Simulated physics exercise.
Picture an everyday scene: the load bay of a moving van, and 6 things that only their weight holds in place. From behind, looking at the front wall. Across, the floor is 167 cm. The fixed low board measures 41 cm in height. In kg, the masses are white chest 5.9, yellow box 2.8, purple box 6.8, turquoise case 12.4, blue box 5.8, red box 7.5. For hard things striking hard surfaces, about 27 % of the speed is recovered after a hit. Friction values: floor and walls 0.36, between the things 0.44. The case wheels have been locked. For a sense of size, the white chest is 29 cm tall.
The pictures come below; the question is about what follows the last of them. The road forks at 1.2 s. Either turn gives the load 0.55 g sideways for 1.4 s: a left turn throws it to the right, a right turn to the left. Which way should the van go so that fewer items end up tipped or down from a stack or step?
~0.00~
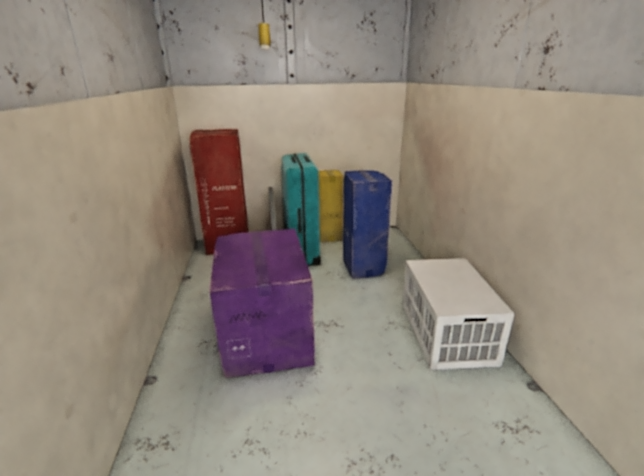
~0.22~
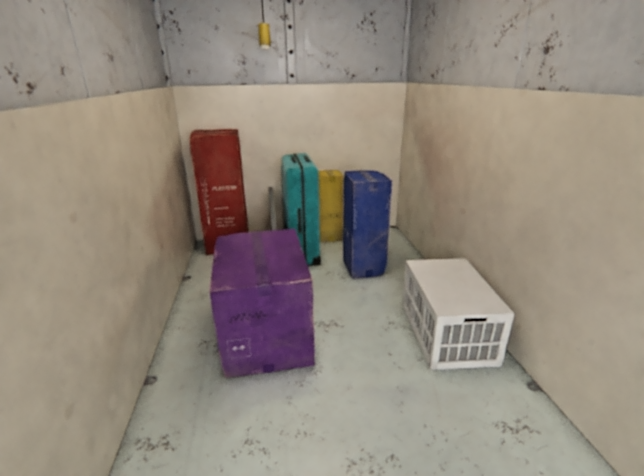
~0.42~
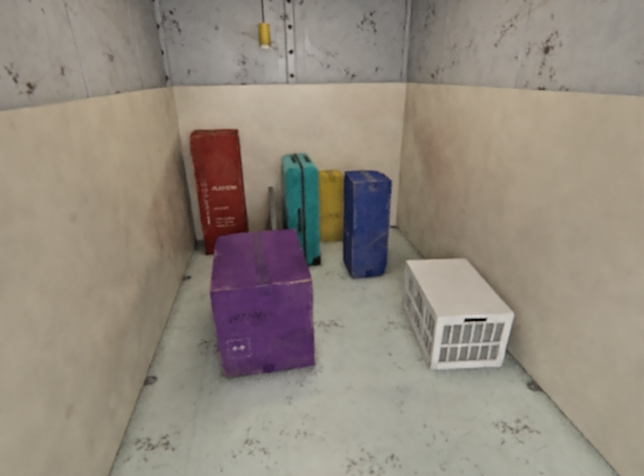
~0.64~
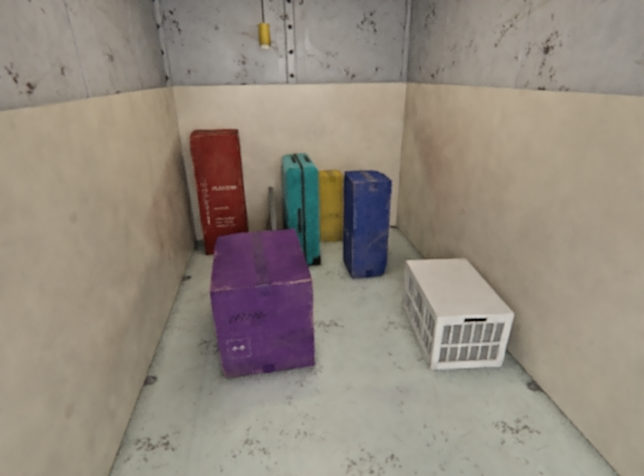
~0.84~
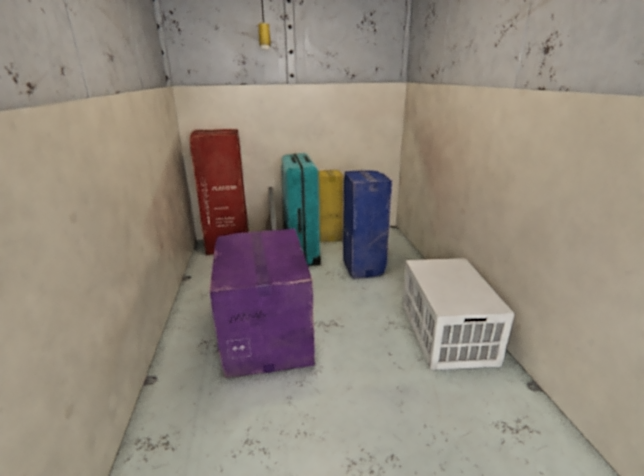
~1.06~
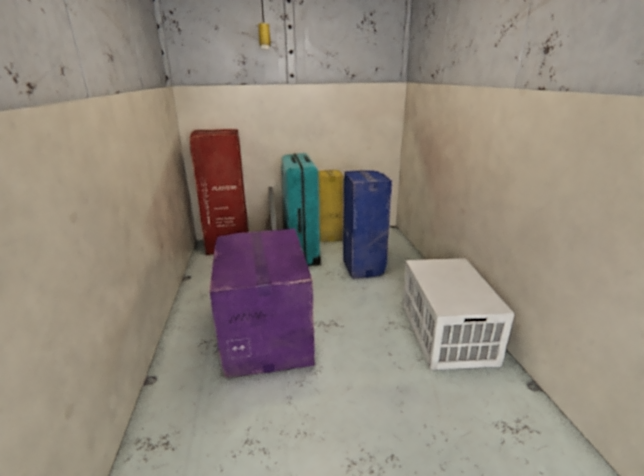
I'd swing right.
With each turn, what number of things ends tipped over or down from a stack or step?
Count for left: 2; count for right: 0.
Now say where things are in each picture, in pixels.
No push; white chest (450, 309); yellow box (330, 206), in the first picture.
Load feels 0.33 g jolt; blue box (365, 224); red box (222, 192), in the second picture.
Load feels 0.33 g jolt; purple box (263, 296); turquoise case (300, 208), in the third picture.
No push; blue box (365, 224); red box (222, 192), in the fourth picture.
No push; purple box (263, 296); turquoise case (300, 208), in the fifth picture.
No push; white chest (450, 309); yellow box (330, 206), in the sixth picture.
Turning left. Around 1.76 s, load feels 0.55 g right; yellow box at 23° to upright near (345, 204); white chest shifted 6 cm near (462, 308); turquoise case at 24° to upright.
Around 1.86 s, load feels 0.55 g right; yellow box at 46° to upright near (359, 206); white chest shifted 6 cm near (462, 308); turquoise case at 39° to upright.
Around 2.16 s, load feels 0.55 g right; yellow box at 55° to upright near (371, 209); white chest shifted 6 cm near (462, 308); turquoise case at 56° to upright.
Finally (3.5 s), on their side or leaning hard in the van, yellow box and turquoise case; not toppled but over 15 cm from the start, purple box, blue box and red box; white chest still in place (within 15 cm). Final places as that camera would see them, white chest near (462, 308), yellow box near (370, 213).
Turning right instead, nothing is lost, 0 of 6 in all.
